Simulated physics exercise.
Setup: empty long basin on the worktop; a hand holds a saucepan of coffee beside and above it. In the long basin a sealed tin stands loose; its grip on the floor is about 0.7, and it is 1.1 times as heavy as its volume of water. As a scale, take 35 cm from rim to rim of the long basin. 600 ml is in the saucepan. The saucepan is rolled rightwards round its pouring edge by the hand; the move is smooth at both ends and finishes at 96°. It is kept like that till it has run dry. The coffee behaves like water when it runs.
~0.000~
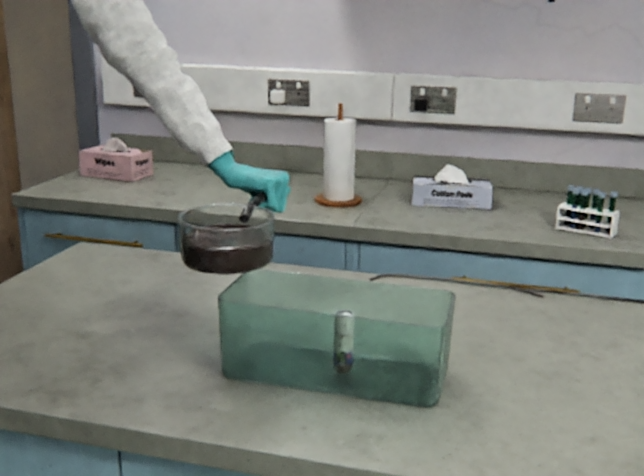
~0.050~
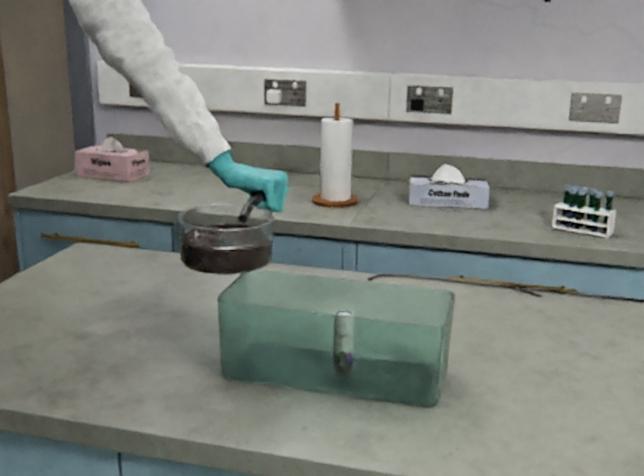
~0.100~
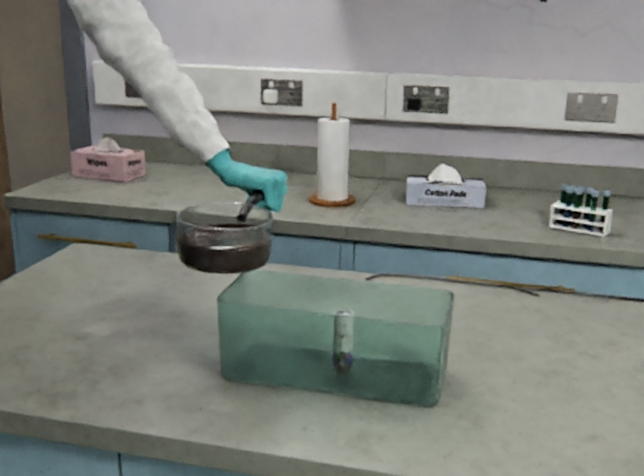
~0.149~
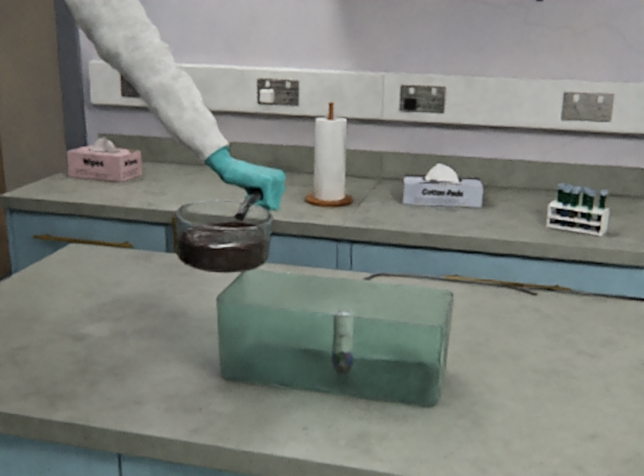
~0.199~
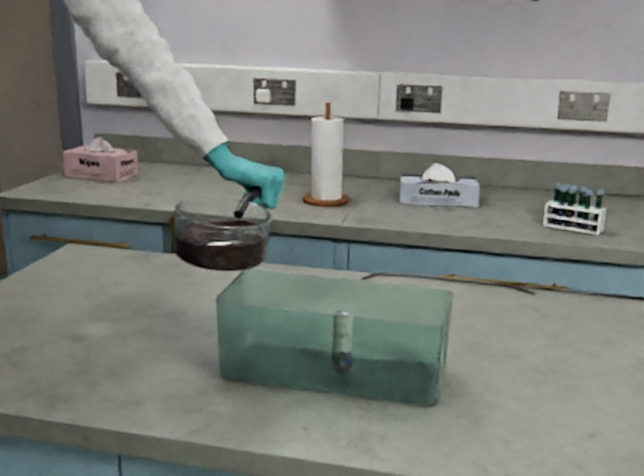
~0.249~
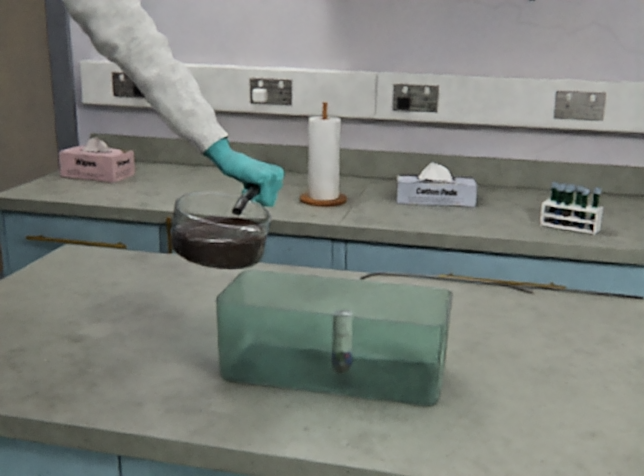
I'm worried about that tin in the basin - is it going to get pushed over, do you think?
Tipped.
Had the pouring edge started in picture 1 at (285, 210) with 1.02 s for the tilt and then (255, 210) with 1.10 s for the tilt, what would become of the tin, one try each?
The tin stays vertical the first time and stays vertical the second time.
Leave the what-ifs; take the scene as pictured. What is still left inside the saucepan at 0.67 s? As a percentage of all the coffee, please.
Portion remaining: Approx. 78 per cent.
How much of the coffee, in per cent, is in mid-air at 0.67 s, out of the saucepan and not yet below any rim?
Near 22 in a hundred.
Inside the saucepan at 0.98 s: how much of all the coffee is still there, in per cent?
Close to 22 in a hundred.
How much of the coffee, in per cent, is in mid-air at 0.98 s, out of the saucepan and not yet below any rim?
In-air share: About 22 %.
After 0.67 s the tilt is 60° and 78 per cent is still to pour; the tin stands where it began.
After 0.98 s the tilt is 91° and 21 per cent is still to pour; the tin leans 7°.
After 1.31 s the tilt is 96° and 3 per cent is still to pour; the tin lies on its side.
After 1.66 s the tilt is 96° and 0 per cent is still to pour; the tin lies on its side.
In the end the tin lies on its side.
